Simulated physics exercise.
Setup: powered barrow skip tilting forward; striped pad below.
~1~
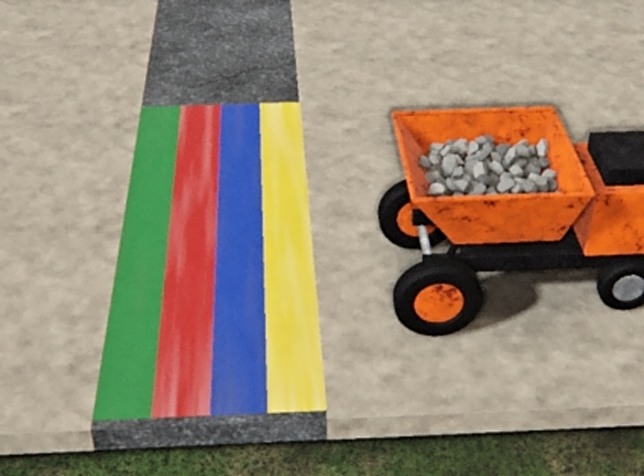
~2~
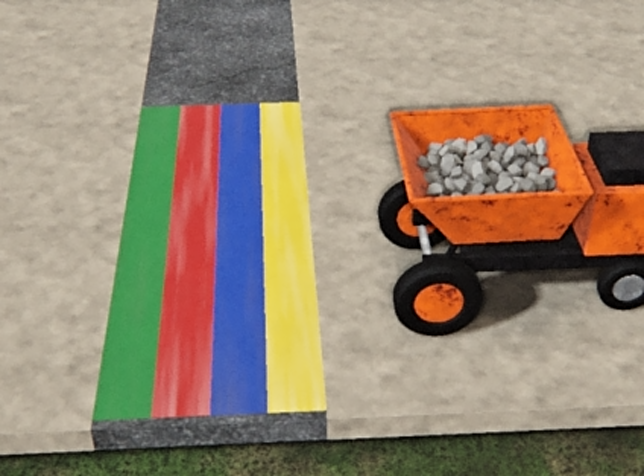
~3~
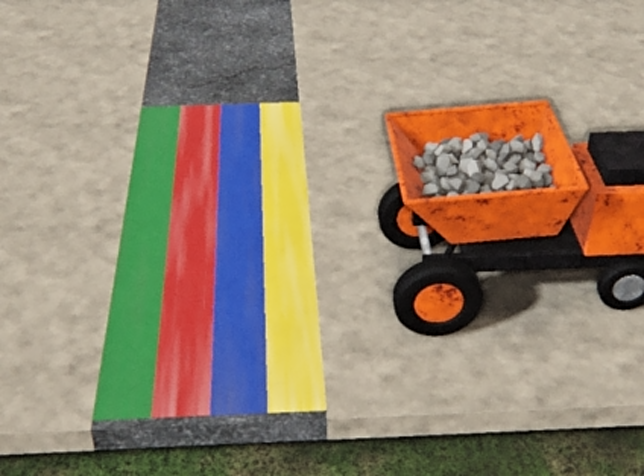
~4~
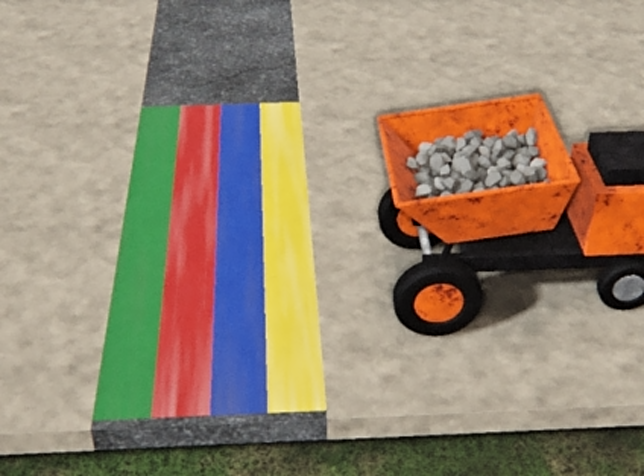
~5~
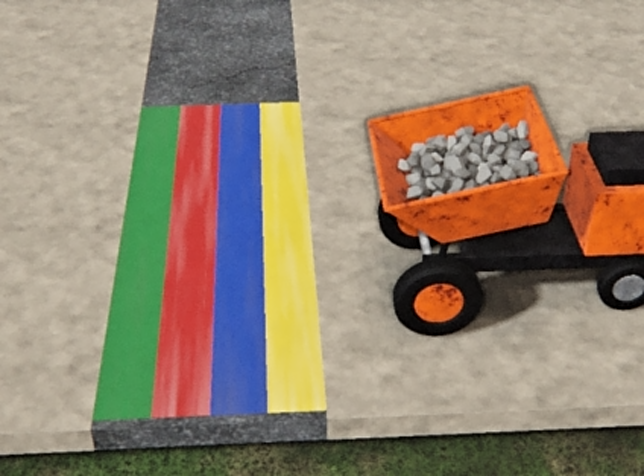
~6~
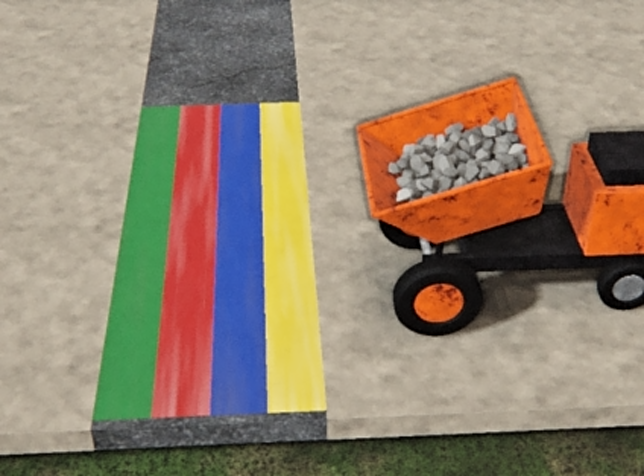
An orange powered barrow with black tyres and a skip full of grey broken stones stands at the right on a pale, sandy-coloured slab, seen from above and to one side. To its left lies a pad striped green, red, blue and yellow, with dark grey surfacing behind and grass along the near edge. The skip slowly tilts toward the left, its right side rising, while the wheels, stripes and camera stay still.
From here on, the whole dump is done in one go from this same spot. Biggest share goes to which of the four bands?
Biggest share: Yellow.
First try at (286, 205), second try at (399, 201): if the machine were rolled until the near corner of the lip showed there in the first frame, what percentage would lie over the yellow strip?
About 0 per cent for the first spot and about 40 per cent for the second.
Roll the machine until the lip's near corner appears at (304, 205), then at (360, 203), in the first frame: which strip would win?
On the first try it comes out as the strip in red, and on the second as the blue strip.
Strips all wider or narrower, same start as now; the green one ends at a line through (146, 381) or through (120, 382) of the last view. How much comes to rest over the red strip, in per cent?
10 and 10 percent, roughly.
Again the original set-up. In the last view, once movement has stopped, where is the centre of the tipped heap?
At about (266, 290), give or take.
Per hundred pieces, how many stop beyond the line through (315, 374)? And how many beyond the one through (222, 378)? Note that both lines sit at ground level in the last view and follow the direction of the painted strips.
Roughly 90 and 20 percent.
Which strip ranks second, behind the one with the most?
I'd say the blue one.
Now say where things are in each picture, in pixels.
In the first picture, lip of the skip (414, 201), level; top of the load (483, 169), broken stones; yellow strip (295, 369); blue strip (239, 372); red strip (183, 374); green strip (127, 377).
In the second picture, lip of the skip (412, 201), level; top of the load (481, 168).
In the third picture, lip of the skip (407, 203), tipped barely; top of the load (494, 166).
In the fourth picture, lip of the skip (398, 205), tipped a little; top of the load (487, 163).
In the fifth picture, lip of the skip (387, 210), tipped a little; top of the load (499, 153).
In the sixth picture, lip of the skip (374, 216), tipped clearly; top of the load (488, 148); yellow strip (295, 369); blue strip (239, 372); red strip (183, 374); green strip (127, 377).
Just after the last frame, skip tipped steeply; every one in the skip.
A moment on, skip tipped right over; almost all in the skip; about a tenth over the yellow strip; just a few over the blue strip.
Further on, skip tipped right over; roughly a quarter in the skip; roughly a third over the yellow strip; roughly a third over the blue strip; about a tenth over the red strip; just a few over the green strip.
When it is over, skip tipped right over; about a tenth in the skip; roughly half over the yellow strip; roughly a third over the blue strip; about a tenth over the red strip; just a few over the green strip; just a few off the paint.
